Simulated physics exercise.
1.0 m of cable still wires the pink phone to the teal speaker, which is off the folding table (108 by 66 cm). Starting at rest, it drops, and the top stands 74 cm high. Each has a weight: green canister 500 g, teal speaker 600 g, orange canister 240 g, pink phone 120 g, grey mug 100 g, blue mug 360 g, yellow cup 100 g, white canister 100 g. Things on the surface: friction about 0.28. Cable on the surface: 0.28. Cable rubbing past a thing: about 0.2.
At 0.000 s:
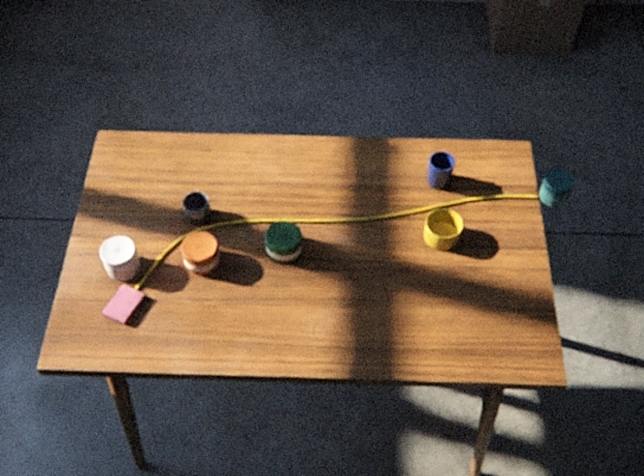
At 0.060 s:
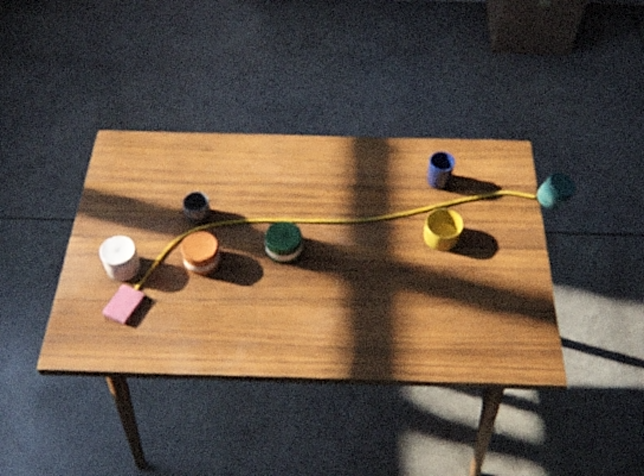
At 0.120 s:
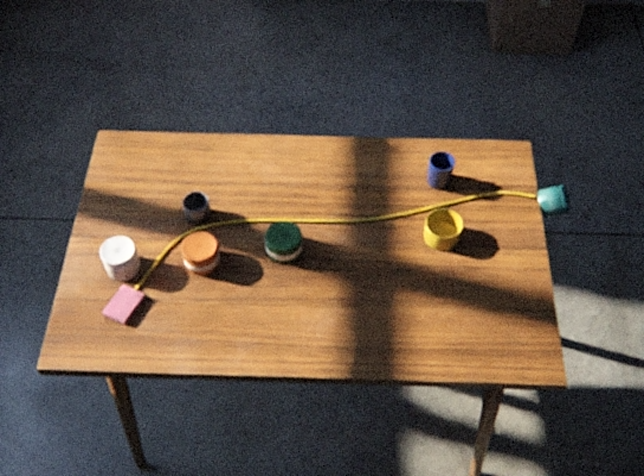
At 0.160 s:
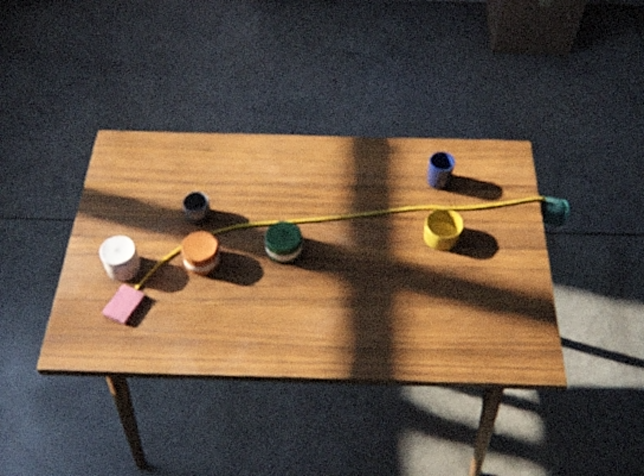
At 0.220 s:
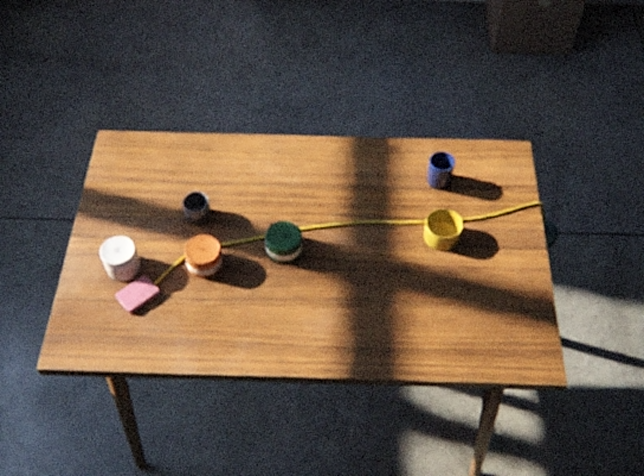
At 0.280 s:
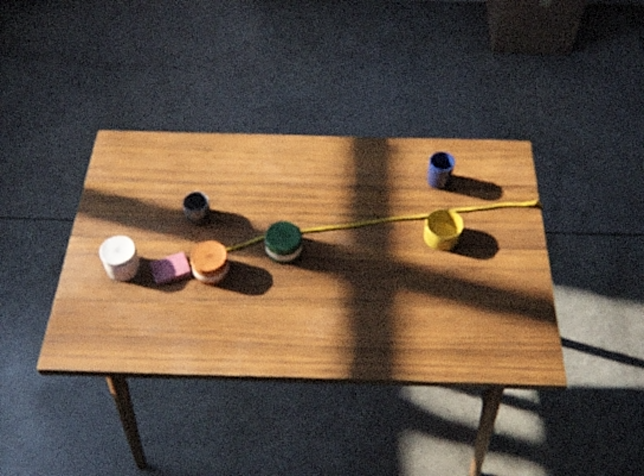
On a dark floor, a wooden folding table stands in patchy light, seen from high above by a still camera. White, orange and green canisters and a dark mug sit left of centre, a blue mug and yellow cup right, with a yellow cable between a pink phone and a teal speaker off the right edge. The speaker drops from view, the cable straightens, and the phone slides right, nudging the orange canister.
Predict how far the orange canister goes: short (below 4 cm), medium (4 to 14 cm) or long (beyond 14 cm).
It ends in the medium range.
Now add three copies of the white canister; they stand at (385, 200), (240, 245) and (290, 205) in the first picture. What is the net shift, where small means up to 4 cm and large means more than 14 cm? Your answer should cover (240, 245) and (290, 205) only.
I'd call it an in-between shift for the first one and a long shift for the second one.
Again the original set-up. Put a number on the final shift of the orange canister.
The orange canister ends up roughly 10 cm from where it started.
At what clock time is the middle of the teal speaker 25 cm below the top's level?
Answer: 0.30 s on the clock.
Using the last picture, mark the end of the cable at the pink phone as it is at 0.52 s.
Around (388, 175).
By 0.5 s, the cable's tail end at (388, 175); orange canister 9 cm off its start, pink phone 64 cm off its start, teal speaker over the edge.
By 0.7 s, the cable's tail end at (440, 145); orange canister 9 cm off its start, pink phone 89 cm off its start, teal speaker over the edge.
By 1.0 s, the cable has left the top; orange canister 9 cm off its start at (234, 263), pink phone over the edge, blue mug 11 cm off its start at (487, 153).
By 1.2 s, the cable has left the top; orange canister 9 cm off its start, pink phone over the edge, blue mug 12 cm off its start.
By 2.4 s, the cable has left the top; orange canister 9 cm off its start at (234, 263), pink phone over the edge, blue mug 12 cm off its start at (492, 150), teal speaker over the edge.
